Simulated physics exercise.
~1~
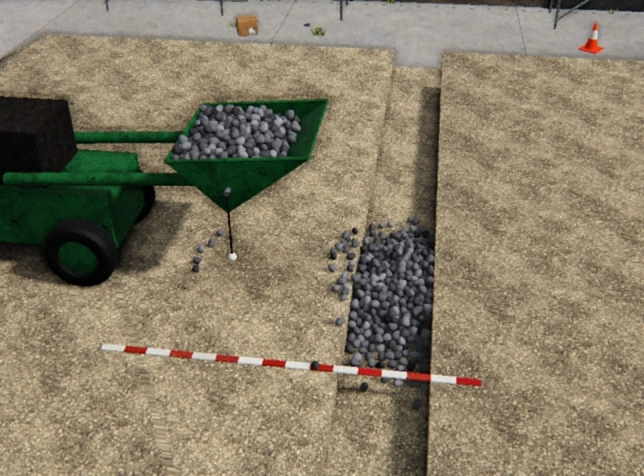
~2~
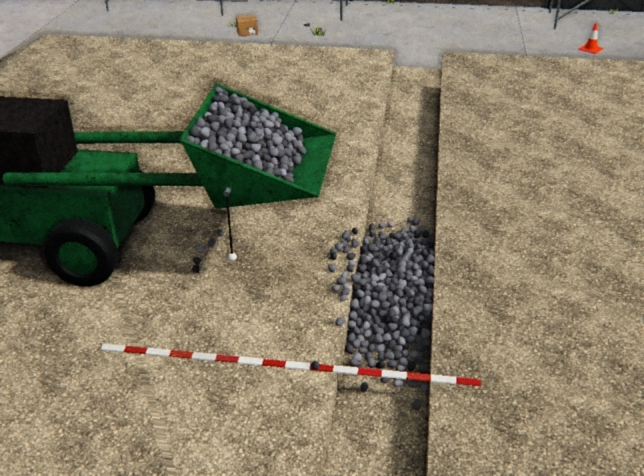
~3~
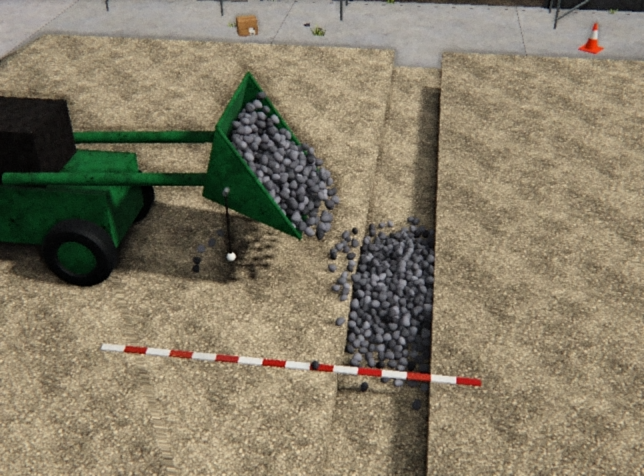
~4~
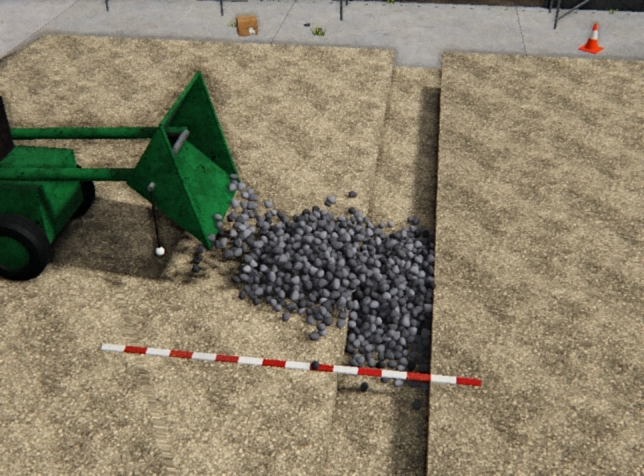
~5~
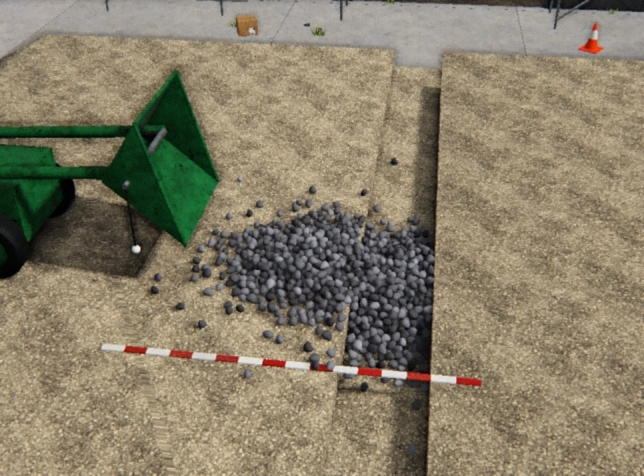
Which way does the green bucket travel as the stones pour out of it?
The green bucket moves to the left, away from the trench, as the loader backs up.
